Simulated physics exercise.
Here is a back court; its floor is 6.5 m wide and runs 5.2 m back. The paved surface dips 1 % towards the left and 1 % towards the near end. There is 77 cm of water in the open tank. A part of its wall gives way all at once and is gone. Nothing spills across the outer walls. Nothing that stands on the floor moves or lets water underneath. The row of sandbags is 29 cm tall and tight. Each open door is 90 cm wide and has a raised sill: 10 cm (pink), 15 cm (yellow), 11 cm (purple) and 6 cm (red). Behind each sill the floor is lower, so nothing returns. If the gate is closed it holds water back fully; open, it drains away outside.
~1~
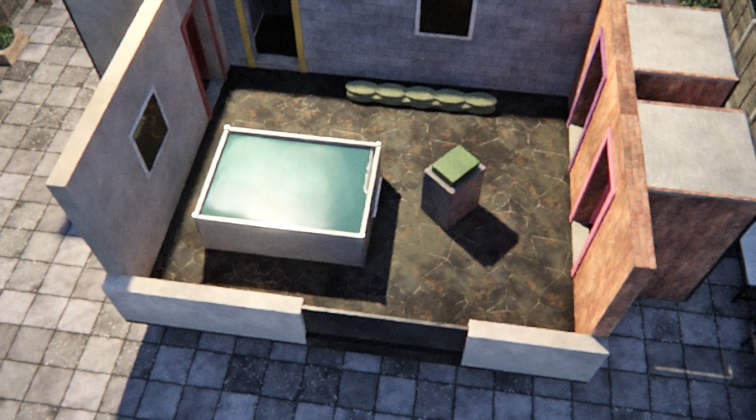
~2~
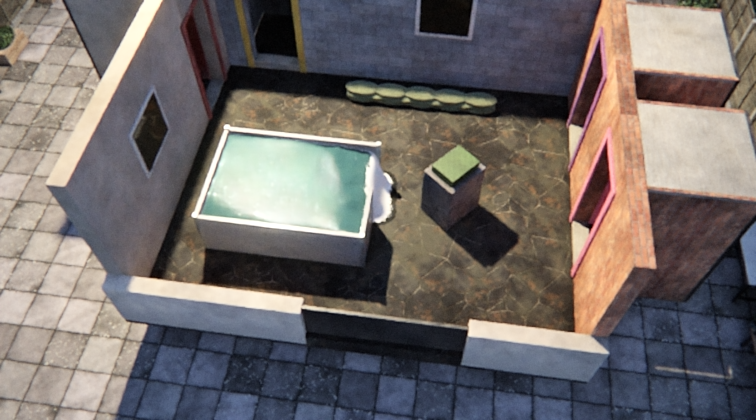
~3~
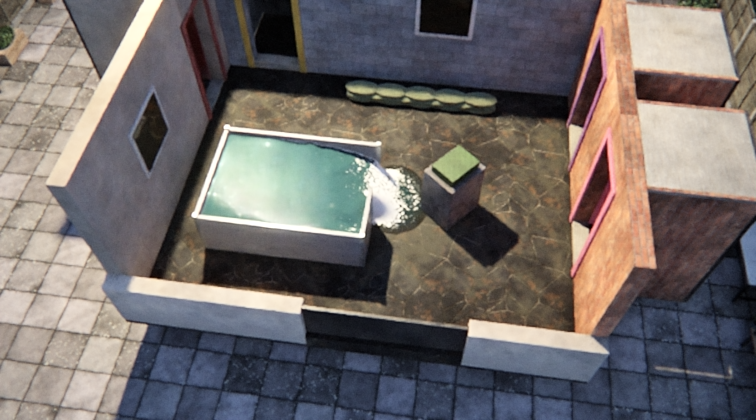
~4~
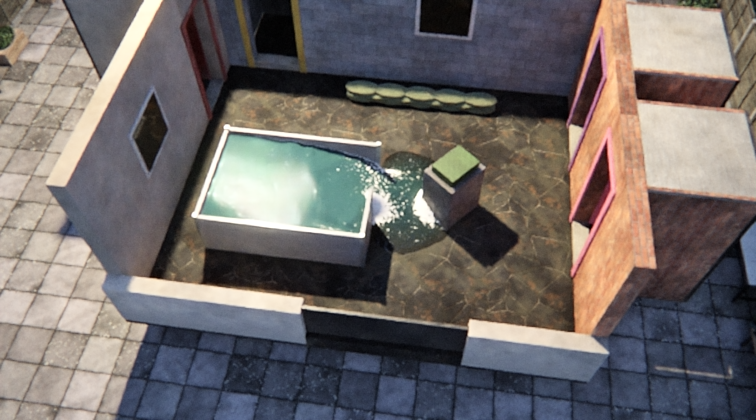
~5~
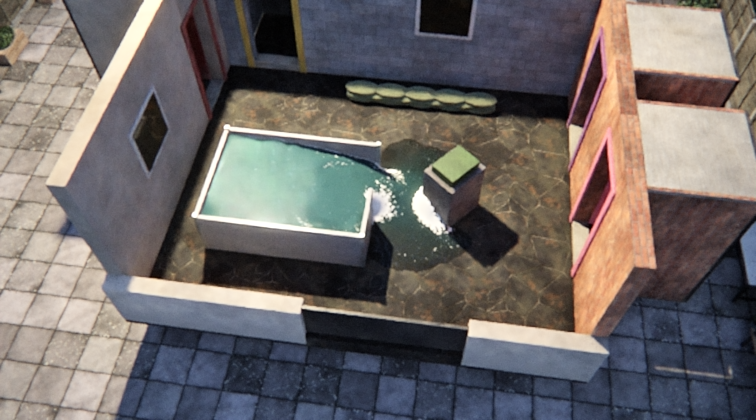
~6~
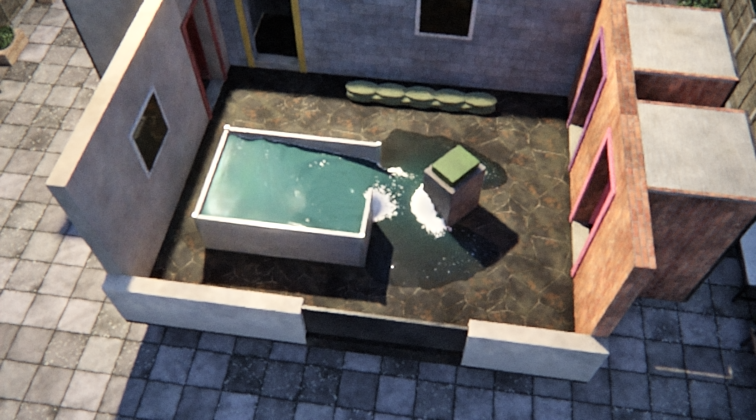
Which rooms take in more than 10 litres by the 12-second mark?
Door by door: At the pink door it exceeds the limit; at the yellow door it does not reach the limit; at the purple door it goes over the limit; at the red door it goes over the limit.
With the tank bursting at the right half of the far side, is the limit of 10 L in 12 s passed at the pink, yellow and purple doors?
Against that limit: Pink not over, yellow over, purple over.
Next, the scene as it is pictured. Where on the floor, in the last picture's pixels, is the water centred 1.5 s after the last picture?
At about (371, 203).
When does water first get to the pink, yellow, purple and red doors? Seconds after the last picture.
Pink 1.8 s, yellow 3.8 s, purple 0.4 s, red 3.6 s.
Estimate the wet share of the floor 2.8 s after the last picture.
Near 65 per cent is wet.
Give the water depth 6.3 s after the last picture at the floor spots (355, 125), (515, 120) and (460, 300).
About 2, 9 and 7 cm.
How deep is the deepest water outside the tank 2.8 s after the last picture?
Roughly 31 cm.
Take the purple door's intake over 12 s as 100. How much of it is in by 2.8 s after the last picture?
Some 45 per cent by then.
Then, 0.7 s after the last picture water covers 35 % of the floor and is deepest (53 cm) near (418, 203); pink door not reached, yellow door not reached, purple door 5 cm at the sill, 0 L in, red door not reached.
Then, 1.5 s after the last picture water covers 45 % of the floor and is deepest (45 cm) near (418, 203); pink door not reached, yellow door not reached, purple door 20 cm at the sill, 6 L in, red door not reached.
Then, 2.8 s after the last picture water covers 65 % of the floor and is deepest (31 cm) near (418, 203); pink door 13 cm at the sill, 0 L in, yellow door not reached, purple door 21 cm at the sill, 93 L in, red door not reached.
Then, 6.3 s after the last picture water covers 95 % of the floor and is deepest (19 cm) near (418, 203); pink door 11 cm at the sill, 39 L in, yellow door 3 cm at the sill, 0 L in, purple door 14 cm at the sill, 197 L in, red door 11 cm at the sill, 21 L in.
Then, 11.3 s after the last picture water covers 95 % of the floor and is deepest (20 cm) near (142, 300); pink door 7 cm at the sill, 43 L in, yellow door 13 cm at the sill, 0 L in, purple door 6 cm at the sill, 202 L in, red door 10 cm at the sill, 81 L in.
